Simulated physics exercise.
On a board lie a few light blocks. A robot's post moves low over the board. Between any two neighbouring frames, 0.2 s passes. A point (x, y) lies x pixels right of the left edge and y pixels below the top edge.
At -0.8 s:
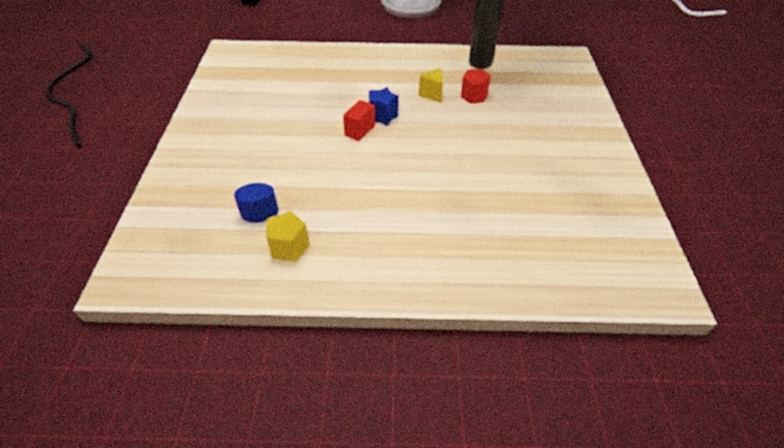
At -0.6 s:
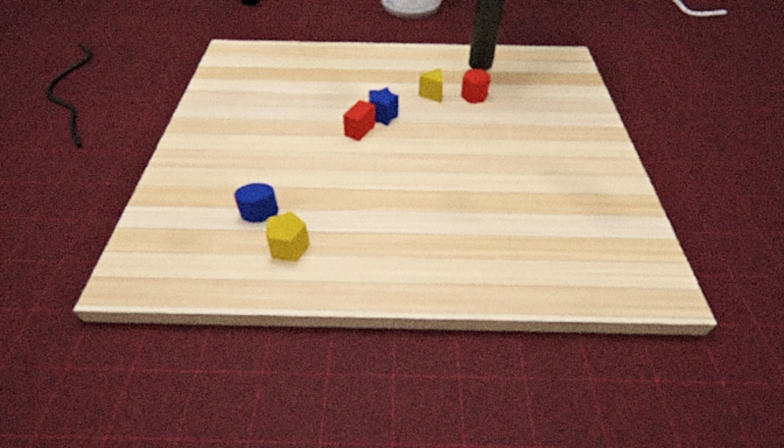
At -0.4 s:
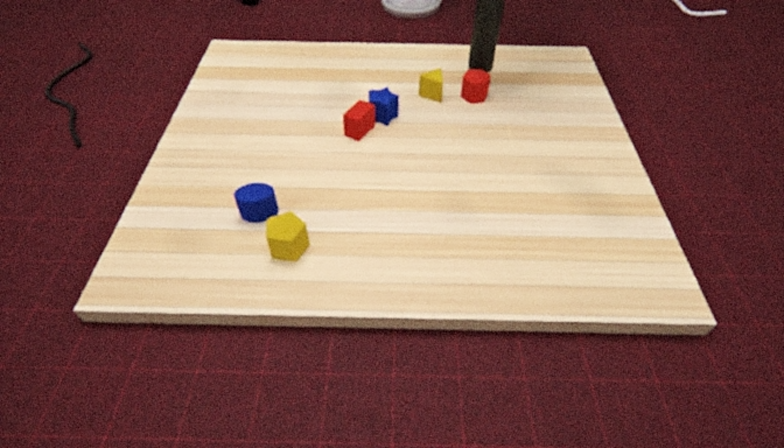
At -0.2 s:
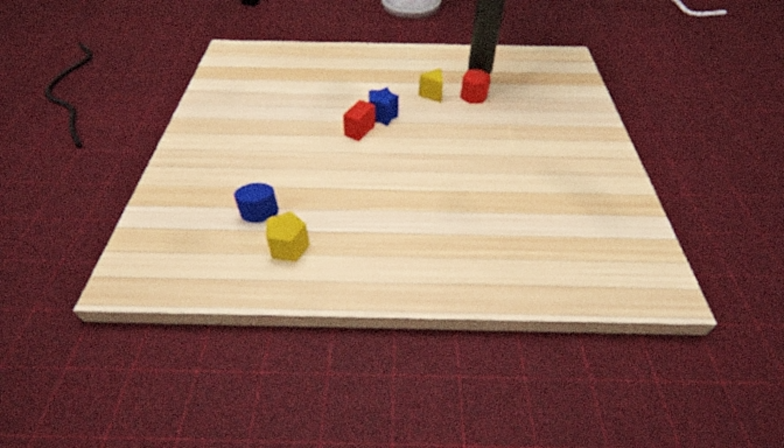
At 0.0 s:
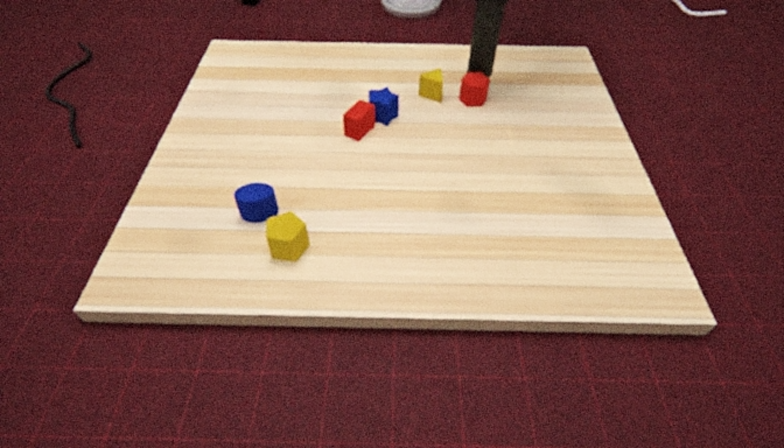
On a pale wooden board with six small red, blue and yellow blocks, a dark post crept slightly toward the viewer beside the red block at the back, which barely shifted while the others stayed still.
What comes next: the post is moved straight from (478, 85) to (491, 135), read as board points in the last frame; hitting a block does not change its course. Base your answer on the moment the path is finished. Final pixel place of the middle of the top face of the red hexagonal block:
So, by the moment the path ends, you'll find the top centre of the red hexagonal block at (465, 108).
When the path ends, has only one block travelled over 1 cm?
Going by the path, yes.
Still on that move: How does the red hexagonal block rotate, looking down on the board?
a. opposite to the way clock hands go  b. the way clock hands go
My answer is option b.
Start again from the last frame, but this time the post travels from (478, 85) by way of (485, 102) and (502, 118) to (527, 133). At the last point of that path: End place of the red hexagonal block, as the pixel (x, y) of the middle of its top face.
Its top centre lands on (472, 96).
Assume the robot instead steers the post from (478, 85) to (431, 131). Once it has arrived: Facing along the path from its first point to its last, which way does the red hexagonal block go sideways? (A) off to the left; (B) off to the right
A - off to the left.
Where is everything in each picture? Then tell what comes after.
The first frame shows lower end of the post at (480, 63), tops of blocks, yellow triangular piece at (434, 75), red hexagonal block at (477, 75).
The second frame shows post at (480, 65), blocks as before.
The third frame shows post at (480, 68), blocks as before.
The fourth frame shows post at (480, 70), blocks as before.
The fifth frame shows post at (480, 73), yellow triangular piece at (434, 75), red hexagonal block at (476, 79).
On the path given first. One third of the way, post at (485, 89); red hexagonal block at (471, 92), turned 50° clockwise.
Two thirds of the way, post at (489, 105); red hexagonal block at (465, 103), turned 95° clockwise.
At the end, post at (494, 123); yellow triangular piece not moved; red hexagonal block at (465, 108), turned 140° clockwise.
